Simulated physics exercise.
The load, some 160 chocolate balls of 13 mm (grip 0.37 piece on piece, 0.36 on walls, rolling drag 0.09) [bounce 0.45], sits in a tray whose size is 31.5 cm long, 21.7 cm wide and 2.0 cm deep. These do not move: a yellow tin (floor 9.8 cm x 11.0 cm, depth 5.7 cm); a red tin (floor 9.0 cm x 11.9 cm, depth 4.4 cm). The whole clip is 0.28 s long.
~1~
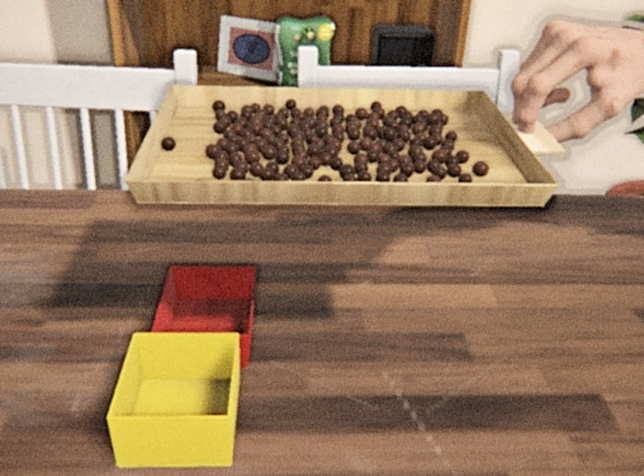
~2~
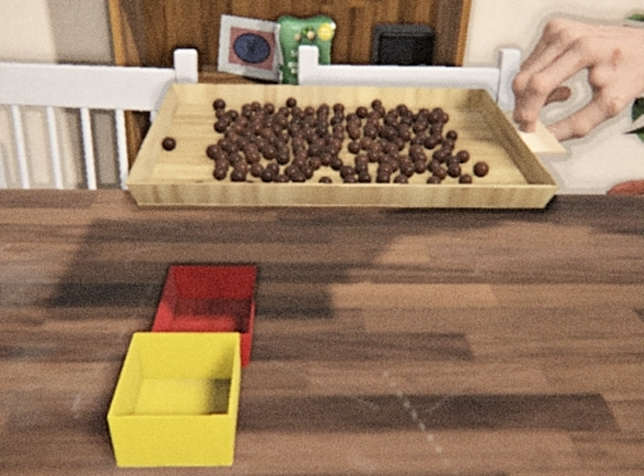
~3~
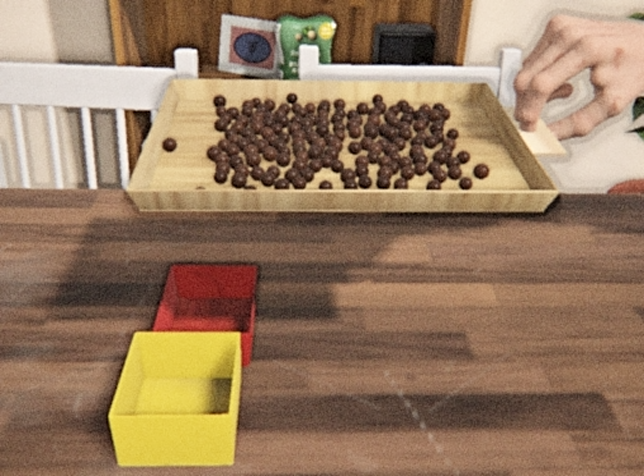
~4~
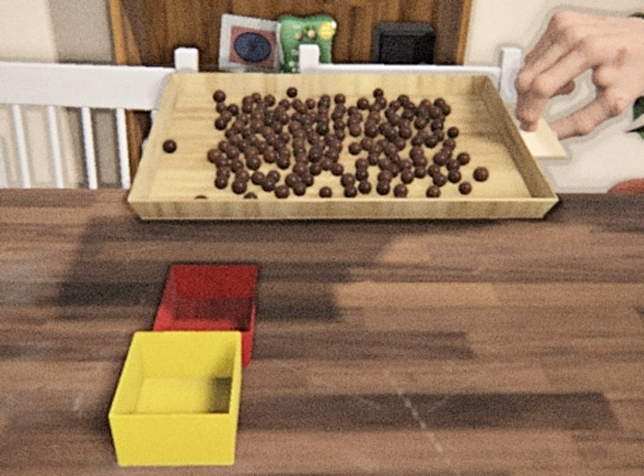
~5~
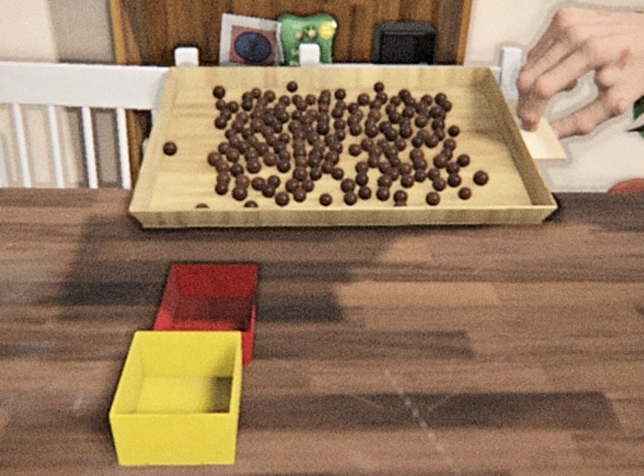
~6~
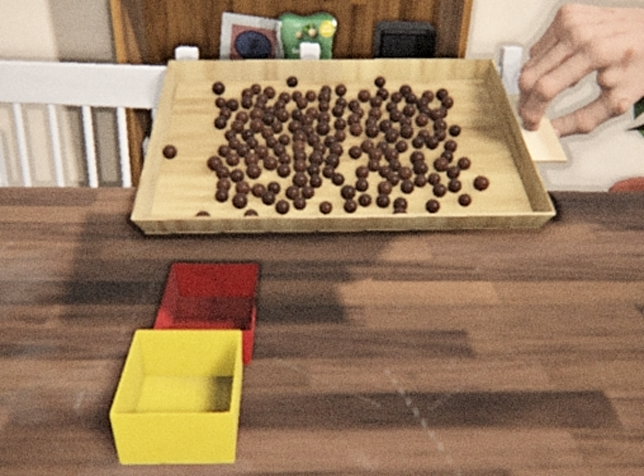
A shallow tray of brown chocolate balls, with a hand at its right side, gradually tilts its front side down behind a red tin and a yellow tin, which stay still on the wooden table while the balls barely shift.
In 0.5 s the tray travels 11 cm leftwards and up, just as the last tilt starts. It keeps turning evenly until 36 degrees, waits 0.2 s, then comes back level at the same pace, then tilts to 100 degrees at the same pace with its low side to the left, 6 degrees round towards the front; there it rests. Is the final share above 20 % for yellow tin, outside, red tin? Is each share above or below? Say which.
Shares - yellow tin: Above, outside everything: Above, red tin: Above.
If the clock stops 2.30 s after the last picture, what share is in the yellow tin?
Up to that time, near 0 per cent is in.
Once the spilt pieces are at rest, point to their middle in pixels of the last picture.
(102, 354).
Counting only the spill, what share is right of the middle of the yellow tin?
Share of spill: Approx. 10 %.
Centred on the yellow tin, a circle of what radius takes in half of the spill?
About 16 centimetres.
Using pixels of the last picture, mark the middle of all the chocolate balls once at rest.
Roughly (180, 353).
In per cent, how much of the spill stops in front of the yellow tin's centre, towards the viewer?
Some 20 per cent.
Then, 0.88 s after the last picture, tilt 19 degrees; tray 100 %; middle of all pieces on or above the table near (329, 189).
Then, 1.62 s after the last picture, tilt 24 degrees; tray 100 %; middle of all pieces on or above the table near (204, 137).
Then, 2.30 s after the last picture, tilt 70 degrees; tray 75 %, outside 10 %, in the air 10 %; middle of all pieces on or above the table near (162, 249).
Then, 2.95 s after the last picture, tilt 100 degrees; red tin 35 %, outside 35 %, yellow tin 30 %; middle of all pieces on or above the table near (163, 354).
In the end, tray 0 %, red tin 35 %, outside 35 %, yellow tin 30 %.
